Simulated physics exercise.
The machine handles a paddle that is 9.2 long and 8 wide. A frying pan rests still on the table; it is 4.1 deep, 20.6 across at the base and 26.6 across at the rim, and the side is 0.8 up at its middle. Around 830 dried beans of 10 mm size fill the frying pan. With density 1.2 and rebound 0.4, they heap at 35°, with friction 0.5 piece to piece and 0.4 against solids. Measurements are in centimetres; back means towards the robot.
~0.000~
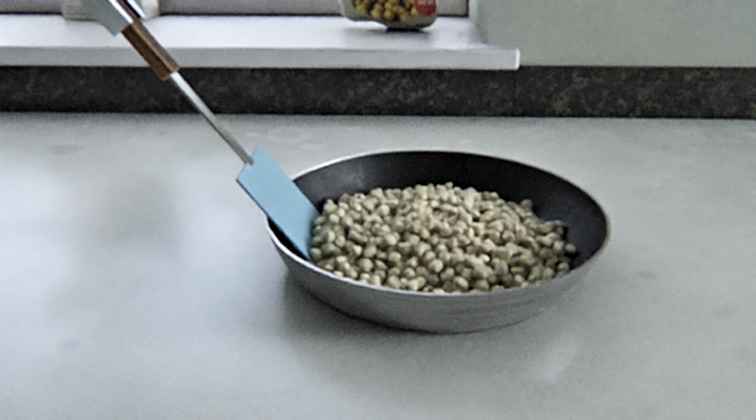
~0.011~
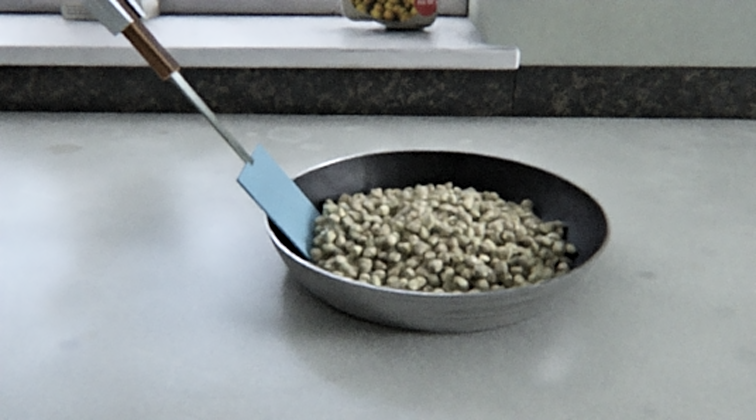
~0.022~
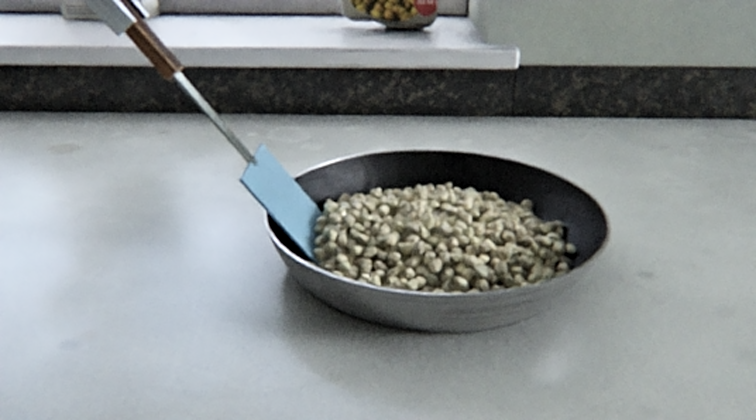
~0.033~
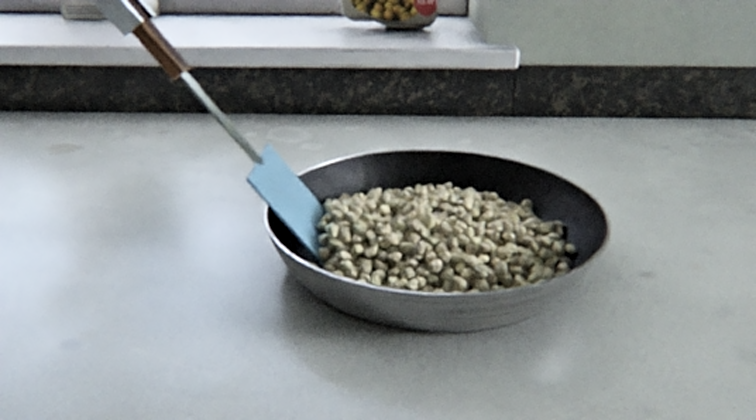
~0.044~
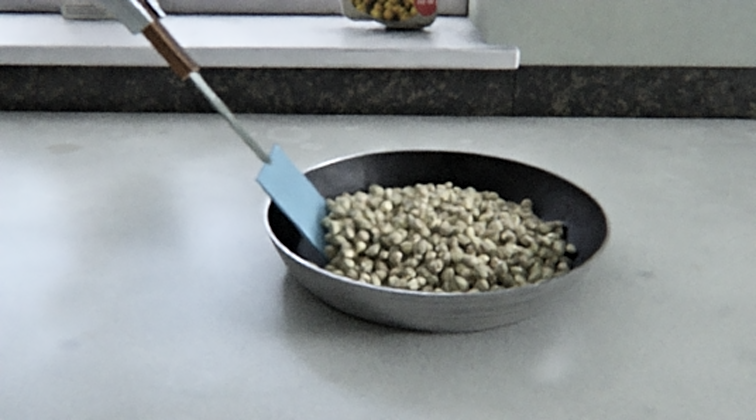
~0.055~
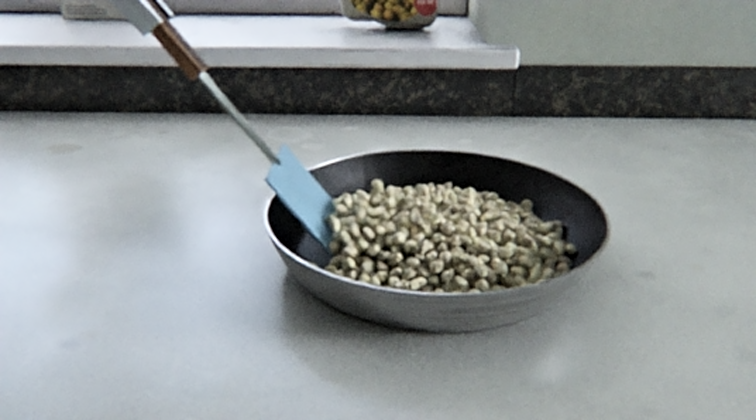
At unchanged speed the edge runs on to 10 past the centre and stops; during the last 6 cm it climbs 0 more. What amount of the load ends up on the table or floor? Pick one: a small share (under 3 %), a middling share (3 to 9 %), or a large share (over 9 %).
A large share.
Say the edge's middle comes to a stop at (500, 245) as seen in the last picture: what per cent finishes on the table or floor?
Roughly 0 per cent.
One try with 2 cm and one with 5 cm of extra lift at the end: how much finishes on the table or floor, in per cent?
Near 15 and 15 percent respectively.
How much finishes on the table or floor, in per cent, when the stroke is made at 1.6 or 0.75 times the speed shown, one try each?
About 20 and 10 per cent.
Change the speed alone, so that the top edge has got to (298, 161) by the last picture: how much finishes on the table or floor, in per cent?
Some 20 percent.
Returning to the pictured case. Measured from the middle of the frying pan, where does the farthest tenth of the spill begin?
Around 20 centimetres from the centre.
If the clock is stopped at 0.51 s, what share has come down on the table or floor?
I'd say close to 10 in a hundred.
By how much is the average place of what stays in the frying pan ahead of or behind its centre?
It sits near 4.5 centimetres ahead of centre.
By 0.16 s, sloping 53°, highest piece 4 above the table; 828 in the frying pan.
By 0.26 s, sloping 53°, highest piece 6 above the table; 826 in the frying pan, 2 on the blade or in flight.
By 0.51 s, sloping 53°, highest piece 6 above the table; 731 in the frying pan, 91 on the table or floor, 6 on the blade or in flight.
By 1.56 s, sloping 53°, highest piece 6 above the table; 726 in the frying pan, 102 on the table or floor.
Final count, 726 in the frying pan, 102 on the table or floor. That is 12 % on the table or floor.
